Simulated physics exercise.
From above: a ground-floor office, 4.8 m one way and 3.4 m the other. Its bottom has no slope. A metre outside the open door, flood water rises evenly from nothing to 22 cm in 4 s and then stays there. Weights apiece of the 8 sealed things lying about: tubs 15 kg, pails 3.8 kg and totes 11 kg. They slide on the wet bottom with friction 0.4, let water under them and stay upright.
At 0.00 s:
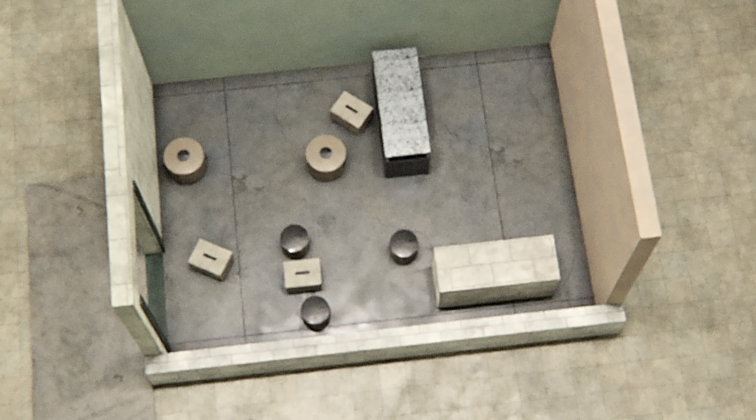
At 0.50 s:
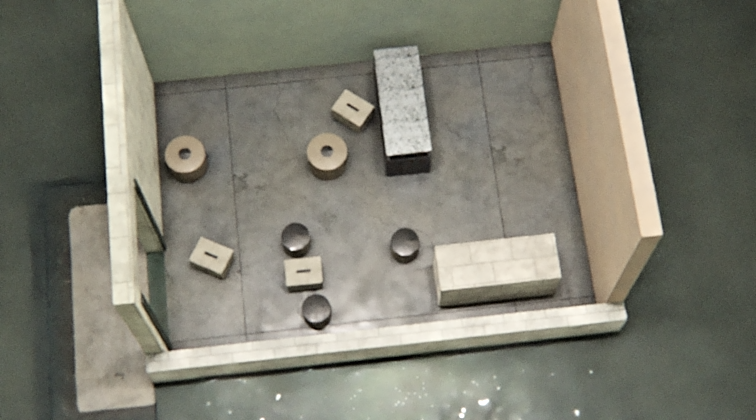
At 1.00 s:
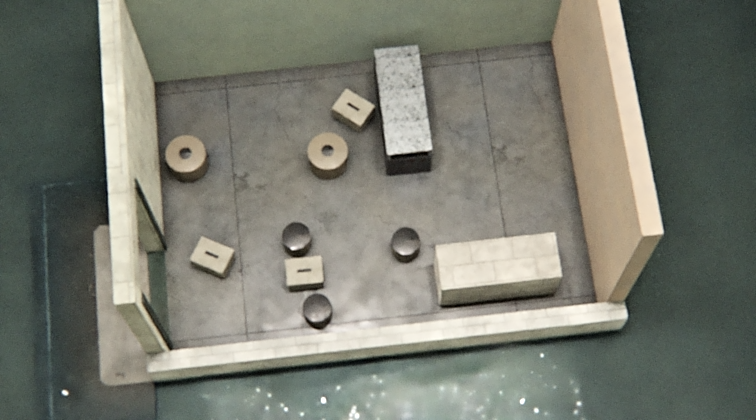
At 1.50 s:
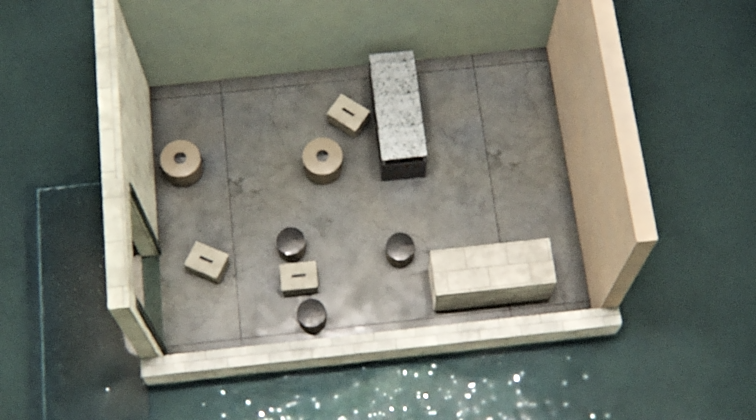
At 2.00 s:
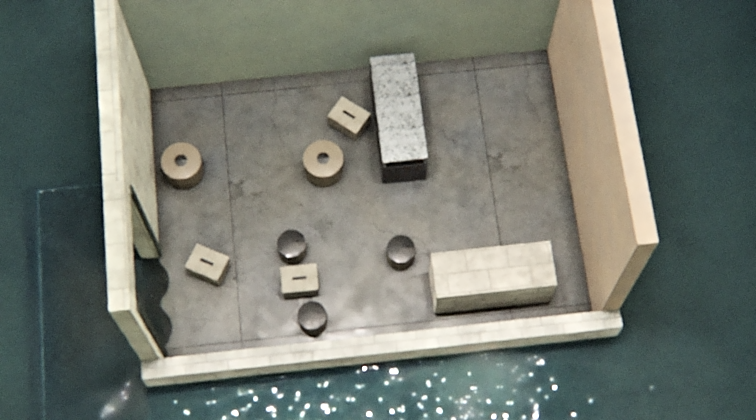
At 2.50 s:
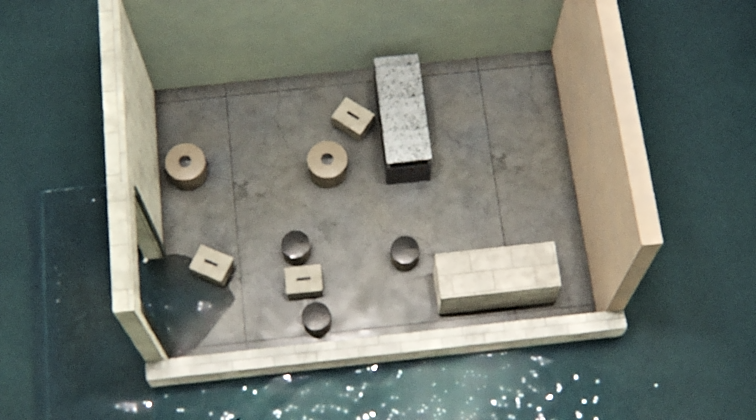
In a roofless room, dark water rises outside, then spreads in through the left doorway.
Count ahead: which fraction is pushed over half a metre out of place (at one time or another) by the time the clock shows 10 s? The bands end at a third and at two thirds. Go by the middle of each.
That comes to from one to two thirds.
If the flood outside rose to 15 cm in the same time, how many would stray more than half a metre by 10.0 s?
In that case 4 of them.
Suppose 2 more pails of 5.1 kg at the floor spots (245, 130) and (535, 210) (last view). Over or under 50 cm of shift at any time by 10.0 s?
In turn: Short of it, more.
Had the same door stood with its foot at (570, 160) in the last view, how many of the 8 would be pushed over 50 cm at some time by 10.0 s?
Then 3.
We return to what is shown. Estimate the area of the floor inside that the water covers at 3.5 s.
About 2.0 m2.
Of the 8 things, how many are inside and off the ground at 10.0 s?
At that moment 4.
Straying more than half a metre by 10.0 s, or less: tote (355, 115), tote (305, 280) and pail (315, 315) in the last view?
In turn: Under, past it, past it.
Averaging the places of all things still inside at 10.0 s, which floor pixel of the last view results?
At about (354, 141).
After 3.5 s 0 of 8 are over 50 cm from their spots; 0 afloat.
After 4.5 s 2 of 8 are over 50 cm from their spots; 0 afloat.
After 7.0 s 5 of 8 are over 50 cm from their spots; 3 afloat.
After 10.0 s 5 of 8 are over 50 cm from their spots, and 5 have been at some point; 4 afloat.
